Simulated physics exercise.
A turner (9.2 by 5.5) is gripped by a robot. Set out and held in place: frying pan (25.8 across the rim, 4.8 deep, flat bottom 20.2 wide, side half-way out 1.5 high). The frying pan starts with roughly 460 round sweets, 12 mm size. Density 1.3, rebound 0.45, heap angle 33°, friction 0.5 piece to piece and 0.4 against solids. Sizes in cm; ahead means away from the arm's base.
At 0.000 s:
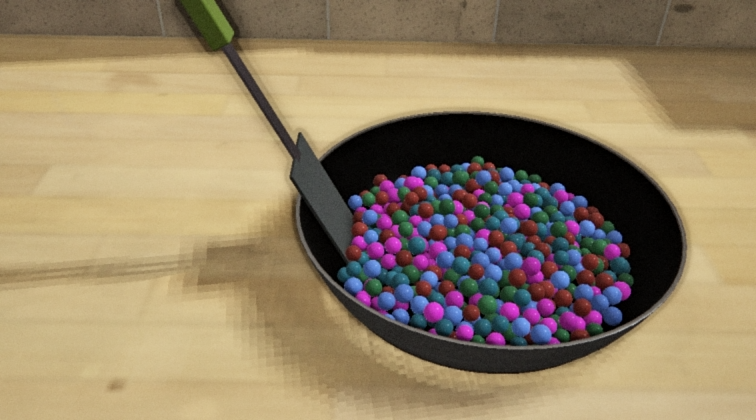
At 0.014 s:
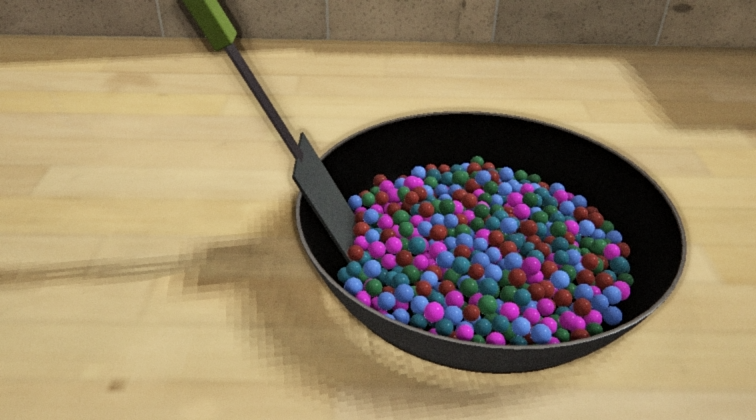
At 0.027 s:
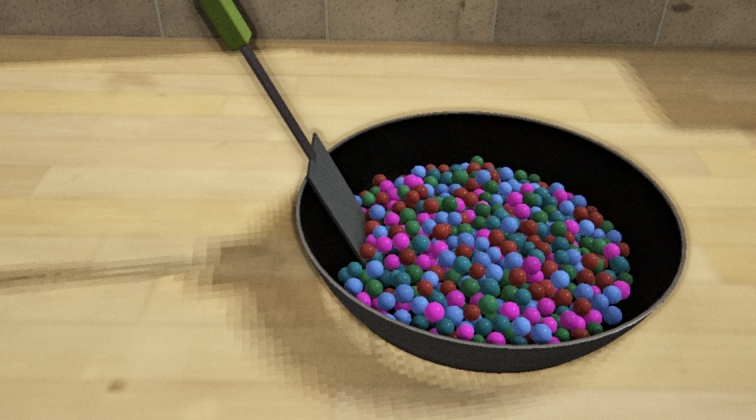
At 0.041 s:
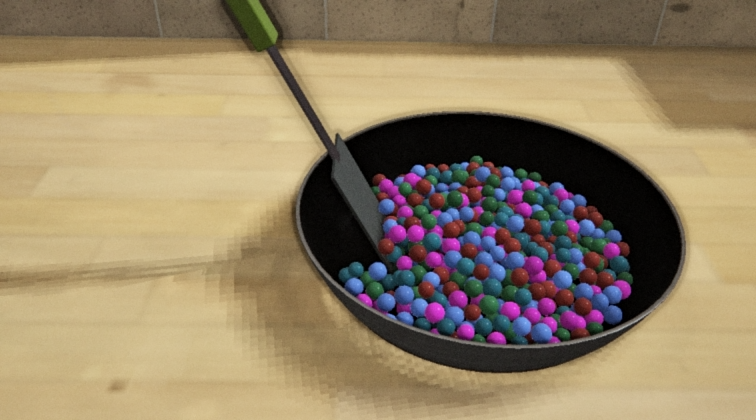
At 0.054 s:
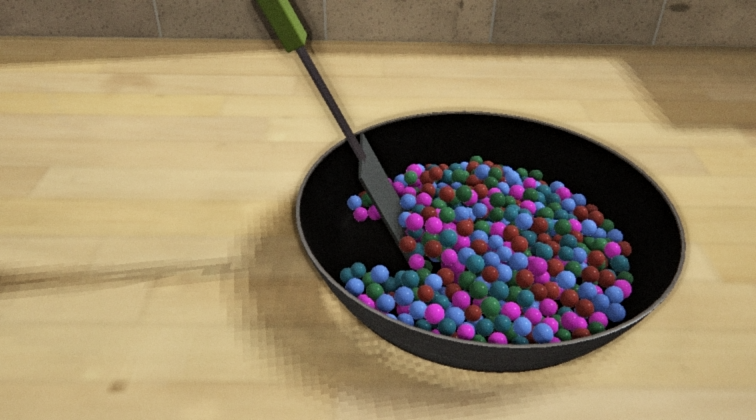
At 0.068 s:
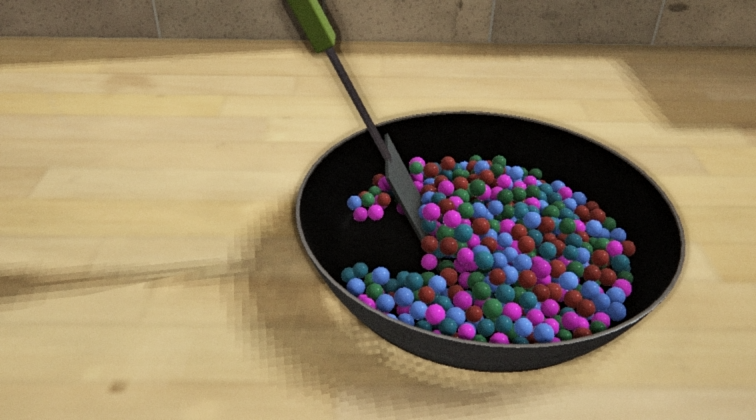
A black frying pan sits still as a green-handled turner pushes rightward through colourful round sweets.
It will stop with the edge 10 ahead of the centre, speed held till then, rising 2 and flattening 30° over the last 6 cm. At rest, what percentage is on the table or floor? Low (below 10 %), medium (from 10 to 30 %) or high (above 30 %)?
On the table or floor the share is medium, from 10 to 30 %.
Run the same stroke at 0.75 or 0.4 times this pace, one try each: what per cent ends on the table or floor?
About 10 and 5 per cent.
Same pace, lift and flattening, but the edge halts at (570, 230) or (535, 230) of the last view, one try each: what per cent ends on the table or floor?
About 5 and 0 per cent.
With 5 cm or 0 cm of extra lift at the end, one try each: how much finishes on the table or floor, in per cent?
Some 20 and 10 per cent.
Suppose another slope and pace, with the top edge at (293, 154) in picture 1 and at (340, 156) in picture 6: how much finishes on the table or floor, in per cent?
About 5 per cent.
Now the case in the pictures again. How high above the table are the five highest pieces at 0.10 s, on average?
Roughly 7 cm.
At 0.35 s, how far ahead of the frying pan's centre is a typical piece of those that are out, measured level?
Roughly 20 cm.
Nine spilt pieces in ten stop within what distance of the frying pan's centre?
About 45 cm.
After 0.10 s, sloping 64°, highest piece 8 above the table; 459 in the frying pan.
After 0.13 s, sloping 57°, highest piece 9 above the table; 459 in the frying pan.
After 0.35 s, sloping 34°, highest piece 11 above the table; 384 in the frying pan, 52 on the table or floor, 23 on the blade or in flight.
After 1.40 s, sloping 34°, highest piece 5 above the table; 384 in the frying pan, 75 on the table or floor.
At rest, 384 in the frying pan, 75 on the table or floor. That is 16 % on the table or floor.
